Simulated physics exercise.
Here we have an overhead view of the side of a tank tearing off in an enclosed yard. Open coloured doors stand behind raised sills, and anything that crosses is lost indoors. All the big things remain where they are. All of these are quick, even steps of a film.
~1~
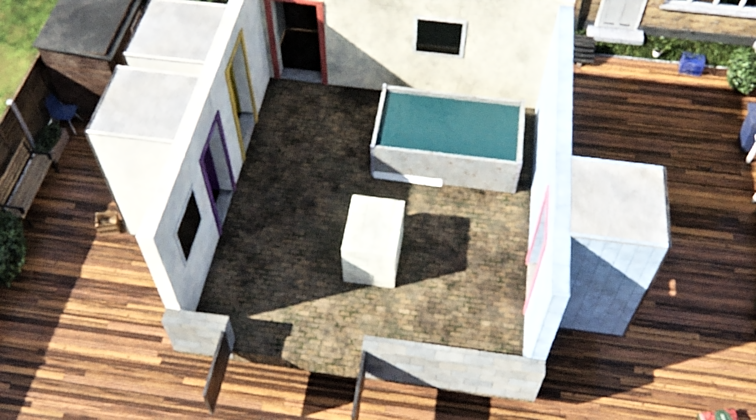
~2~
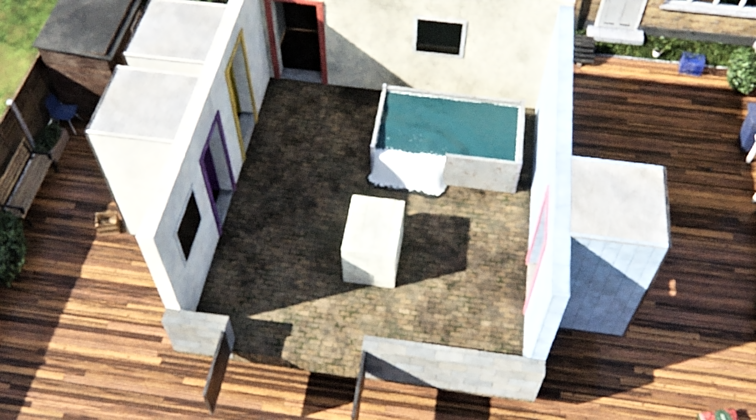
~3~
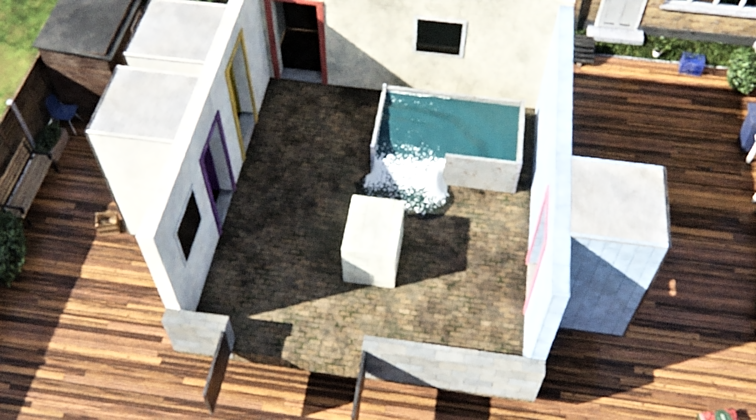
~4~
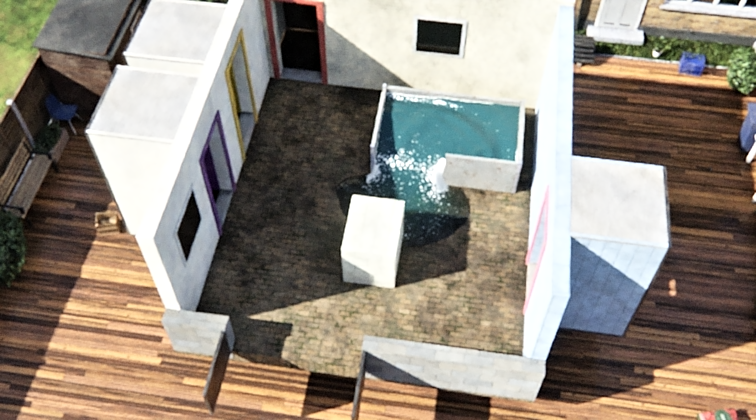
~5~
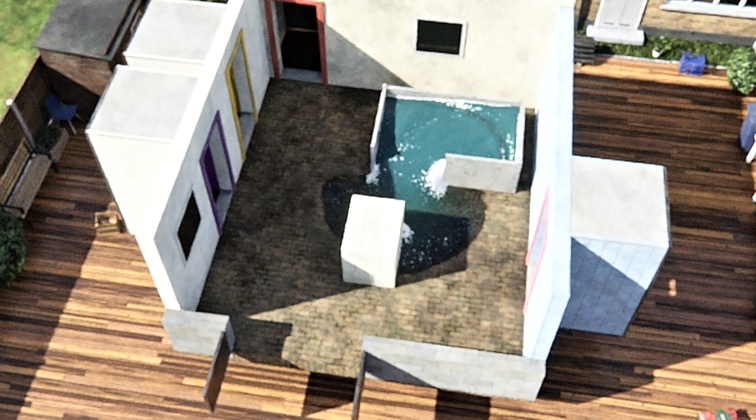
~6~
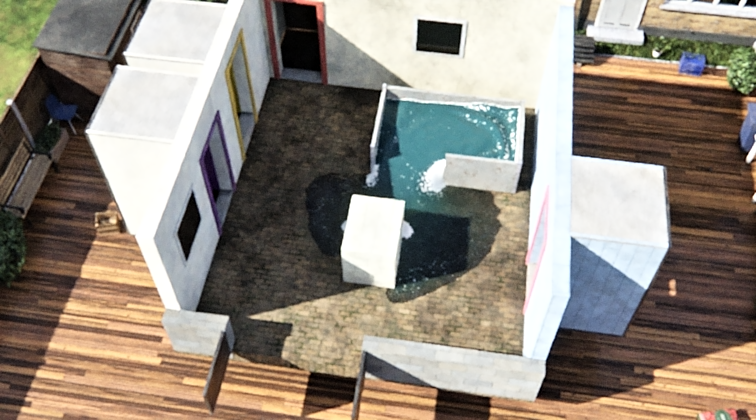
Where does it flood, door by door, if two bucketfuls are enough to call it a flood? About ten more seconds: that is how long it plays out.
At the purple door it floods; at the red door it does not flood; at the pink door it floods; at the yellow door it does not flood.
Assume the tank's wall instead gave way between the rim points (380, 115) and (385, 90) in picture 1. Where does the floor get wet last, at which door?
The door marked pink.
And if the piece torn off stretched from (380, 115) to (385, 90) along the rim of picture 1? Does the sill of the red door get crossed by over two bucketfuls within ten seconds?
The red door crosses the line.
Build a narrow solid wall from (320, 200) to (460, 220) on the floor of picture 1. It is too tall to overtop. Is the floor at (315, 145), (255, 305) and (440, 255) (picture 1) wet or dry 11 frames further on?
One after the other: Flooded, not flooded, free of water.
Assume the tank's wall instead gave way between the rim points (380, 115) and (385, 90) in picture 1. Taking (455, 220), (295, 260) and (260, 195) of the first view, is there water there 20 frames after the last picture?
Log: Point 1 unreached; point 2 inundated; point 3 inundated.
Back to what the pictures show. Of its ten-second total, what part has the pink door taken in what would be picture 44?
Around 95 in a hundred.
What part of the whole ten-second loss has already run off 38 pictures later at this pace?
Estimate: Some 60 %.
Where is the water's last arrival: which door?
Answer - the red-painted one.
A moment on, water covers 40 % of the floor; the purple door not reached, the red door not reached, the pink door wet at the sill, nothing in, the yellow door not reached.
Next, water covers 60 % of the floor; the purple door over two buckets in, the red door not reached, the pink door under two buckets in, the yellow door not reached.
Then, water covers 70 % of the floor; the purple door far over two buckets in, the red door not reached, the pink door over two buckets in, the yellow door wet at the sill, nothing in.
Later, water covers 90 % of the floor; the purple door far over two buckets in, the red door wet at the sill, nothing in, the pink door far over two buckets in, the yellow door wet at the sill, nothing in.
In the end, water covers 100 % of the floor; the purple door far over two buckets in, the red door wet at the sill, nothing in, the pink door far over two buckets in, the yellow door wet at the sill, nothing in.
